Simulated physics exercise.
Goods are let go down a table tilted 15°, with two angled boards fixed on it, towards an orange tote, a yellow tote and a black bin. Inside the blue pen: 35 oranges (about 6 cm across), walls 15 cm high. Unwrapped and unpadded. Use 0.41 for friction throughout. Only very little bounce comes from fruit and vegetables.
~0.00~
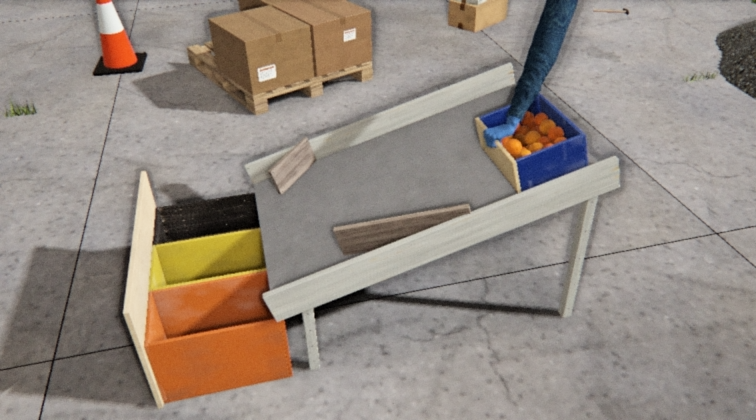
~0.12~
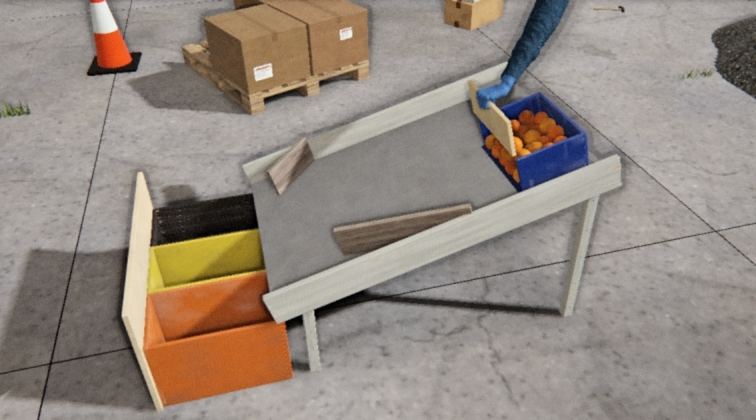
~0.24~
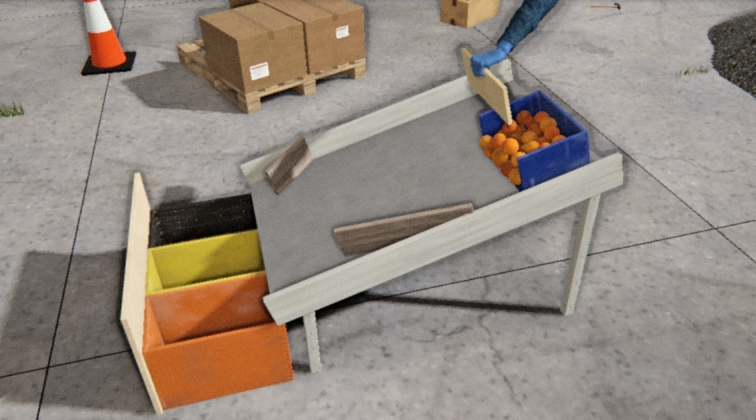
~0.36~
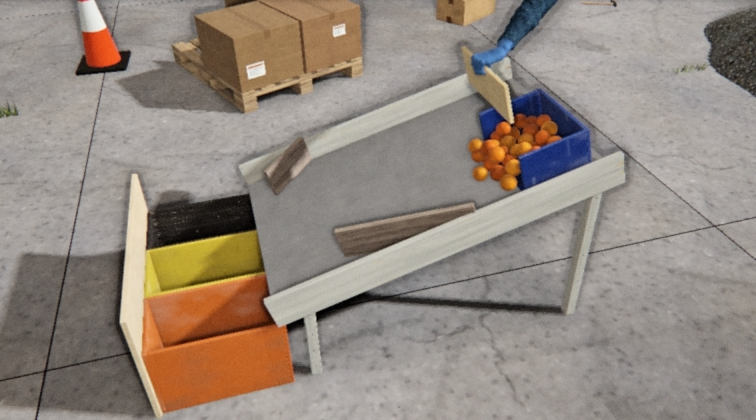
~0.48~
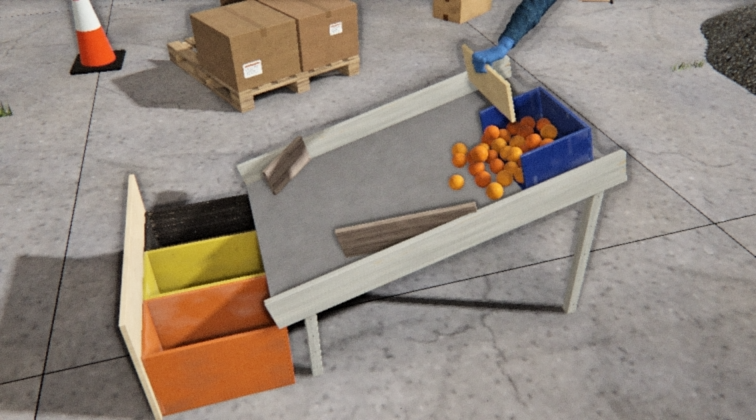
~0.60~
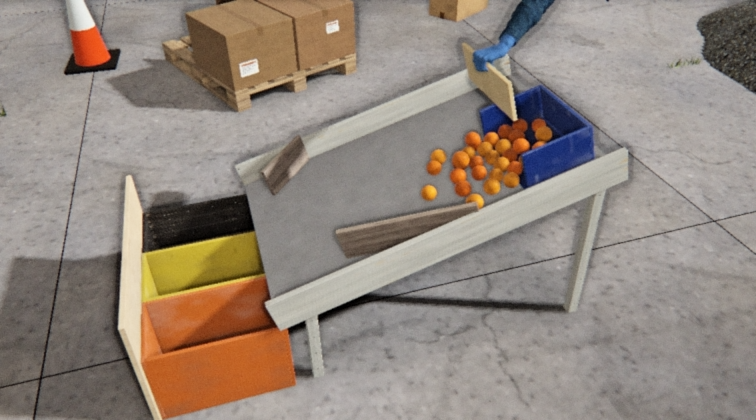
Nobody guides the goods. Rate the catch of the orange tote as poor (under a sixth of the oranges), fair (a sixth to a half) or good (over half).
The catch is fair.
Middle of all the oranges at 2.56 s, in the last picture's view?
Roughly at pixel (189, 326).
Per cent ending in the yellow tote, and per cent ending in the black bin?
About 70 in a hundred first and about 5 in a hundred second.
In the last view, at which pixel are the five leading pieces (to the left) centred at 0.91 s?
The five leading pieces sit around (361, 211).
After 0.91 s, 3 still in the blue pen and 32 on the slope.
After 1.31 s, 1 in the orange tote, 2 in the yellow tote, 29 on the slope and 3 in the air.
After 1.85 s, 8 in the orange tote, 22 in the yellow tote, 1 in the black bin and 4 in the air.
Outcome (at 2.56 s), 9 in the orange tote, 25 in the yellow tote and 1 in the black bin. Asked share, 9 of 35, 26 per cent.
